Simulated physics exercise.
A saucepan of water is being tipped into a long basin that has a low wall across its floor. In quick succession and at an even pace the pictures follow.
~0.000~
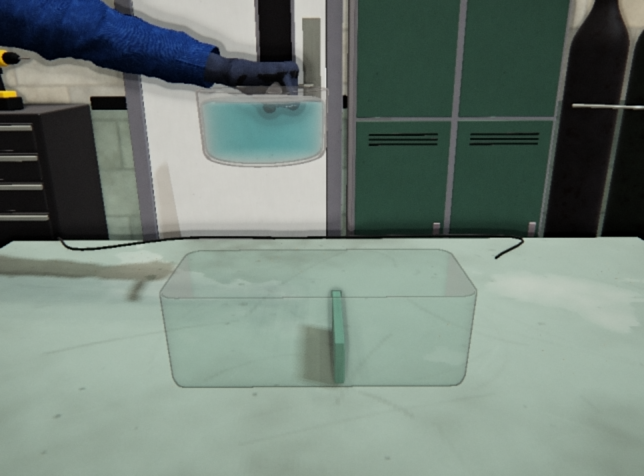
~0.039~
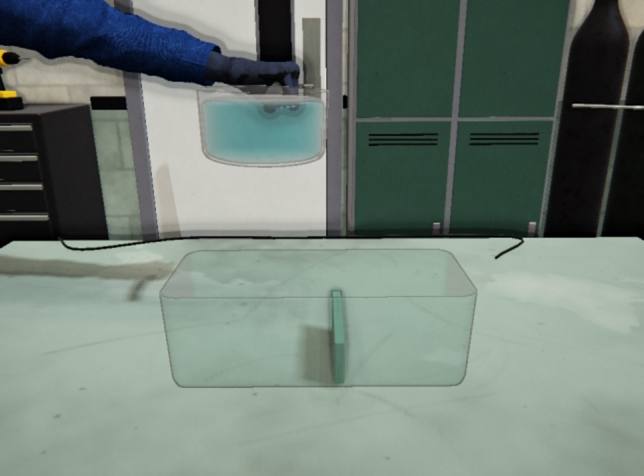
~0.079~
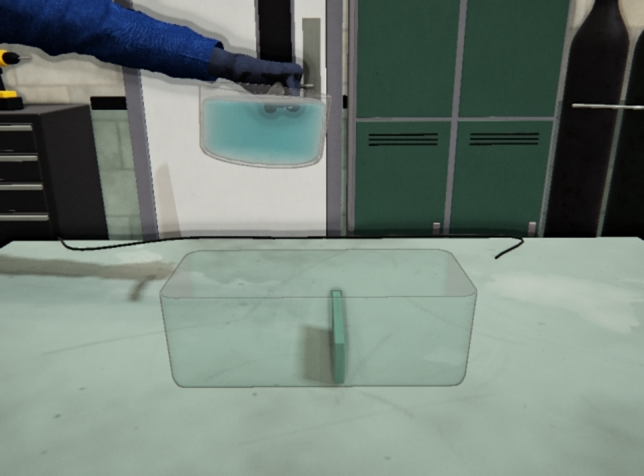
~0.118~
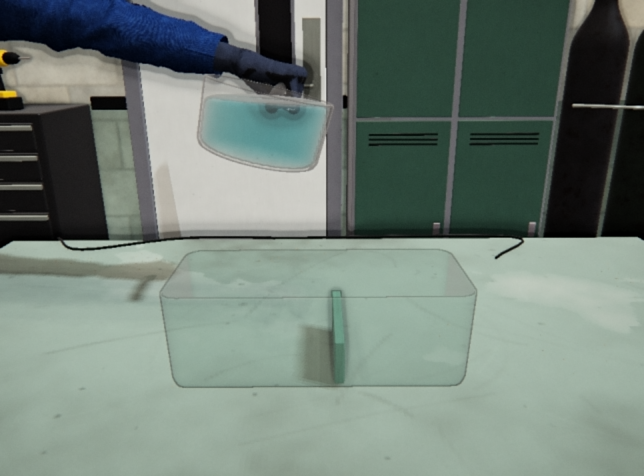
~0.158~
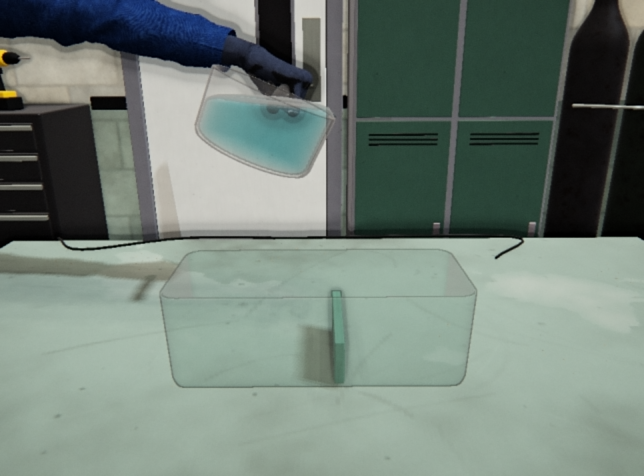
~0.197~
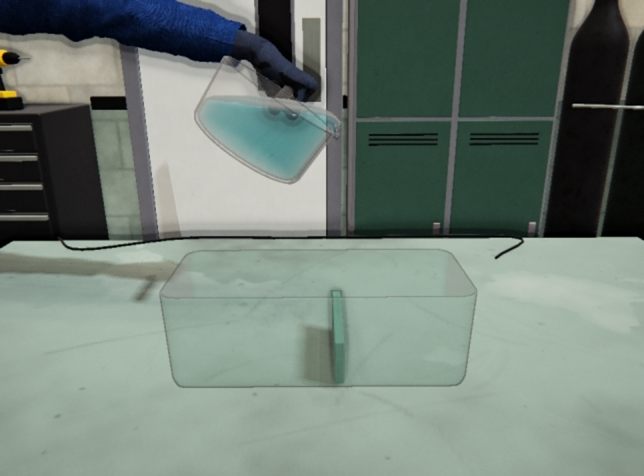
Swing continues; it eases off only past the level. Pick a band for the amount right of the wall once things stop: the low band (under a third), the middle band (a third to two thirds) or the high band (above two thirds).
The high band.
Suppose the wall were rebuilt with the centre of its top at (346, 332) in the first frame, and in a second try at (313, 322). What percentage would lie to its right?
The first gives 60 %, the second 85 %.
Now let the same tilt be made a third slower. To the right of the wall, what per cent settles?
Roughly 90 percent.
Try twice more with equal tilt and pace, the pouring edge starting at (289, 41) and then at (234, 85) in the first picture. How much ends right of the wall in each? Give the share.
First try: 65 percent; second try: 5 percent.
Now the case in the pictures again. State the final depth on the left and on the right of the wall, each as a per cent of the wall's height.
On the left 10 %, on the right 60 %.
A moment on, the saucepan is tipped on its side and 26 per cent is still to pour, 0 is left of the wall and 18 right of it.
Next, the saucepan is tipped right over and 6 per cent is still to pour, 4 is left of the wall and 76 right of it.
Then the saucepan is tipped right over and 1 per cent is still to pour, 10 is left of the wall and 77 right of it.
Later the saucepan is tipped right over and 0 per cent is still to pour, 15 is left of the wall and 81 right of it.
At rest 17 per cent lies left of the wall, 80 right of it and 3 outside.
